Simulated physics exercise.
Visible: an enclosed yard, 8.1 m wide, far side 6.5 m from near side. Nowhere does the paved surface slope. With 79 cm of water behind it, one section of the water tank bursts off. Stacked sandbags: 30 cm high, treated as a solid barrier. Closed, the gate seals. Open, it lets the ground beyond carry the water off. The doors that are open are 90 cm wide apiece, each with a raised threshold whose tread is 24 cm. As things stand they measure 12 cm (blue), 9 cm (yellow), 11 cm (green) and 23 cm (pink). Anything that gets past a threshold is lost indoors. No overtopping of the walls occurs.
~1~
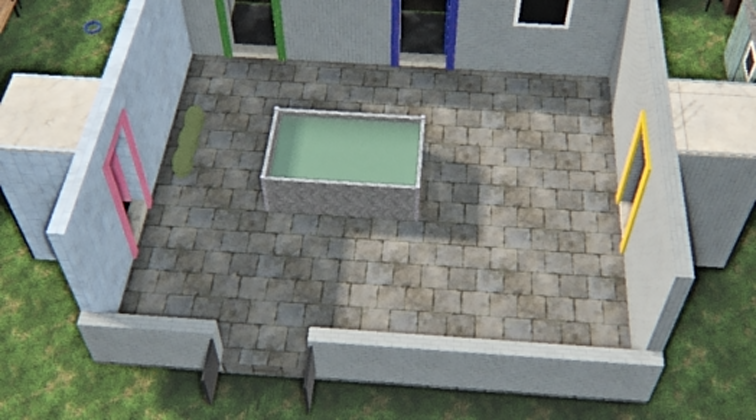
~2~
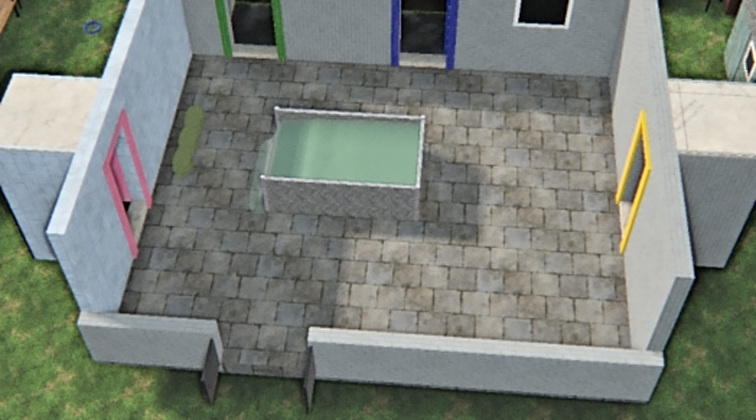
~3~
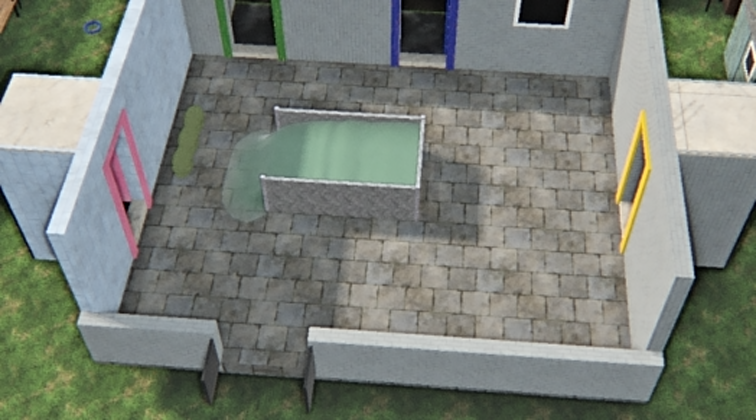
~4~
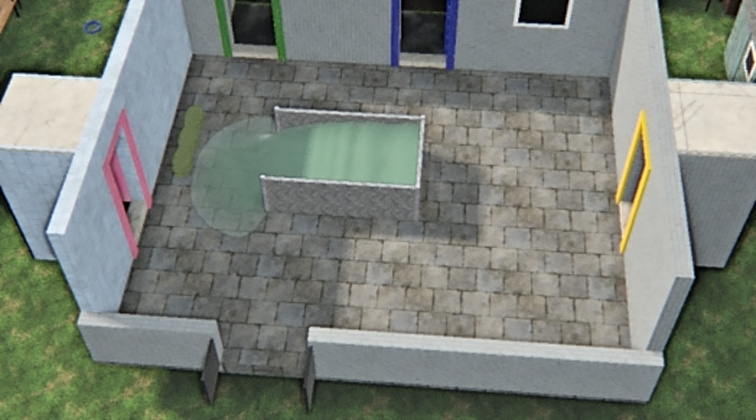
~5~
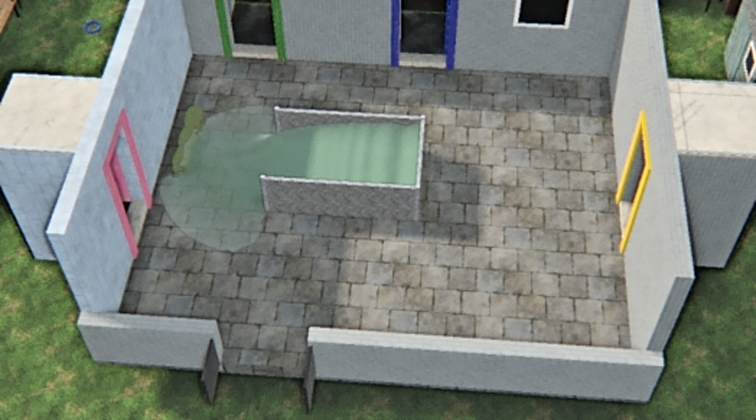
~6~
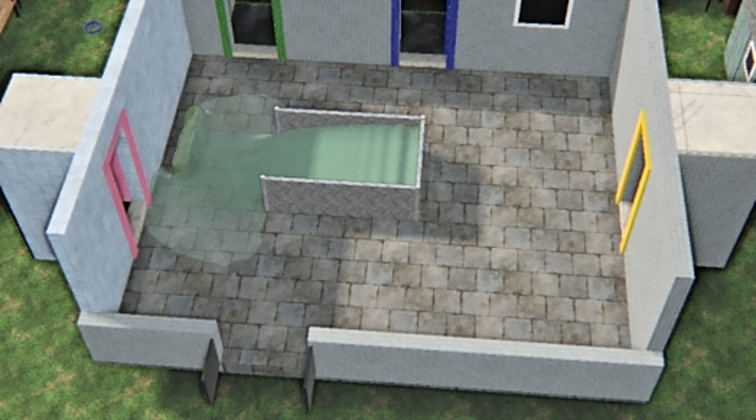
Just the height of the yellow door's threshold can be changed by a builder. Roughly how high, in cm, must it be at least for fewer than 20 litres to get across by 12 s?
Roughly 7.5 cm is just enough.
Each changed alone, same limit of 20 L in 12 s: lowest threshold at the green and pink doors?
About 22 cm at green and 30 cm at pink.
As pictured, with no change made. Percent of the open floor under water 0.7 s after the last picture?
Wet: Close to 20 %.
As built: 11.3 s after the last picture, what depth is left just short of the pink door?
It comes to about 4.5 centimetres deep.
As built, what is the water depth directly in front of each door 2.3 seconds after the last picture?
Lab note, depth in cm: Blue 0; yellow 0; green 24; pink 27.
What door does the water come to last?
Last: Yellow.
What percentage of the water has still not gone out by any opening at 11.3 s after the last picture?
Around 84 percent is still there.
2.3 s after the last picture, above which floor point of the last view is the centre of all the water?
It lies near (242, 179) in the last picture.
Then, 0.7 s after the last picture water covers 20 % of the floor, deepest (48 cm) near (201, 168); it has not reached the yellow door.
Then, 2.3 s after the last picture water covers 30 % of the floor, deepest (38 cm) near (114, 330); it has not reached the yellow door.
Then, 11.3 s after the last picture water covers 95 % of the floor, deepest (10 cm) near (423, 182); 7 cm at the yellow door, 11 litres in over its 9 cm threshold.
At the yellow door as built, the water peaked near 14 cm, 7.1 s after the last picture.
Run again over the same 12 s with other heights there, 32 litres in over 6.5 cm, 11 litres over 9 cm. The limit of 20 litres is kept from about 7.5 cm up.
